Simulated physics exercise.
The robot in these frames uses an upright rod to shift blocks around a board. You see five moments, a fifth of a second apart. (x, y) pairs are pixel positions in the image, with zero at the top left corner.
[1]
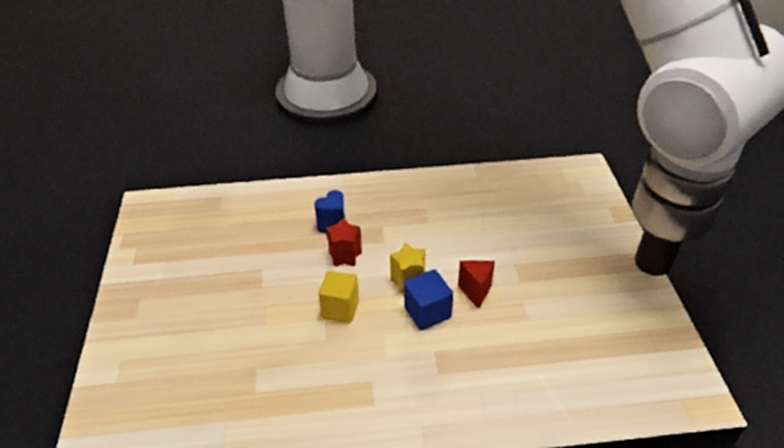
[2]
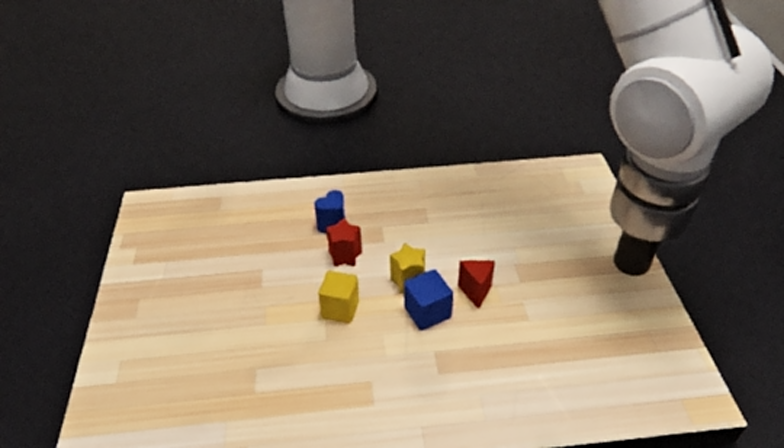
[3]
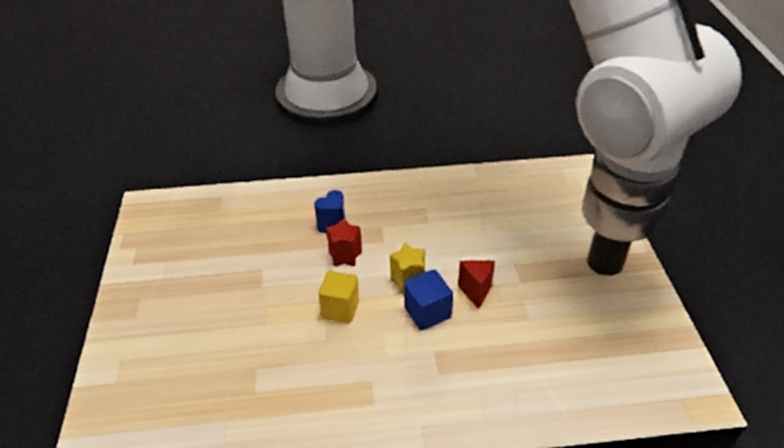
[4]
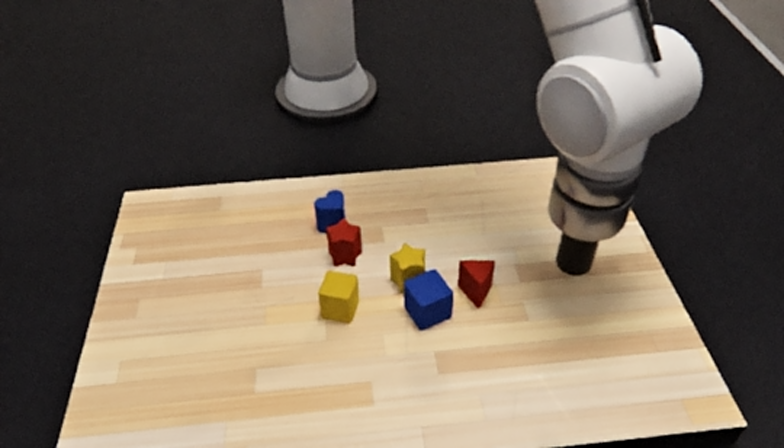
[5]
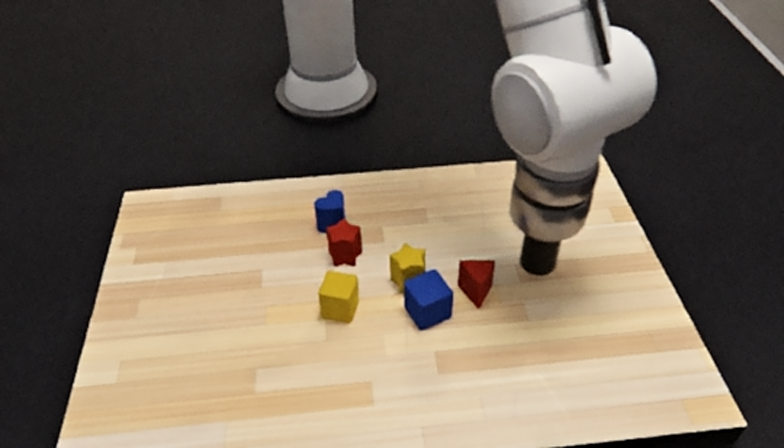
Robot arm with a dark upright rod moving steadily left across a wooden board, while the red, yellow and blue blocks stay still.
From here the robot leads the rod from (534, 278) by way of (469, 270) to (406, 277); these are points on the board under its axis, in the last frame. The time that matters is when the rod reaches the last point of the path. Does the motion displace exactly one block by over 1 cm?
Final answer: Yes.
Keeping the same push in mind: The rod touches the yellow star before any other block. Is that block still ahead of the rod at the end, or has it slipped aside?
The yellow star is leading.
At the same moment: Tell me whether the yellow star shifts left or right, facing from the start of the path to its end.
It is pushed towards the left-hand side.
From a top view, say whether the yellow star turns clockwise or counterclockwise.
Looking down, my answer is that the yellow star rotates anticlockwise.
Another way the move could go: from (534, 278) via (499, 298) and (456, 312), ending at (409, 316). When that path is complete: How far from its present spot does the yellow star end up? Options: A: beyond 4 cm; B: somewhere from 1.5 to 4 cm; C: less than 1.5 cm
Correct choice: C.
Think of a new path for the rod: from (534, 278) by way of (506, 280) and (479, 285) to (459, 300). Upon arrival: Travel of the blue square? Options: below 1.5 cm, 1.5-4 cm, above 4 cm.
Between 1.5 and 4 cm.
The first path, step by step. One third of the way, rod at (492, 257); nothing pushed yet.
Two thirds of the way, rod at (448, 254); nothing pushed yet.
At the end, rod at (406, 262); yellow star at (379, 265), turned 40° anticlockwise; red triangular block not moved.
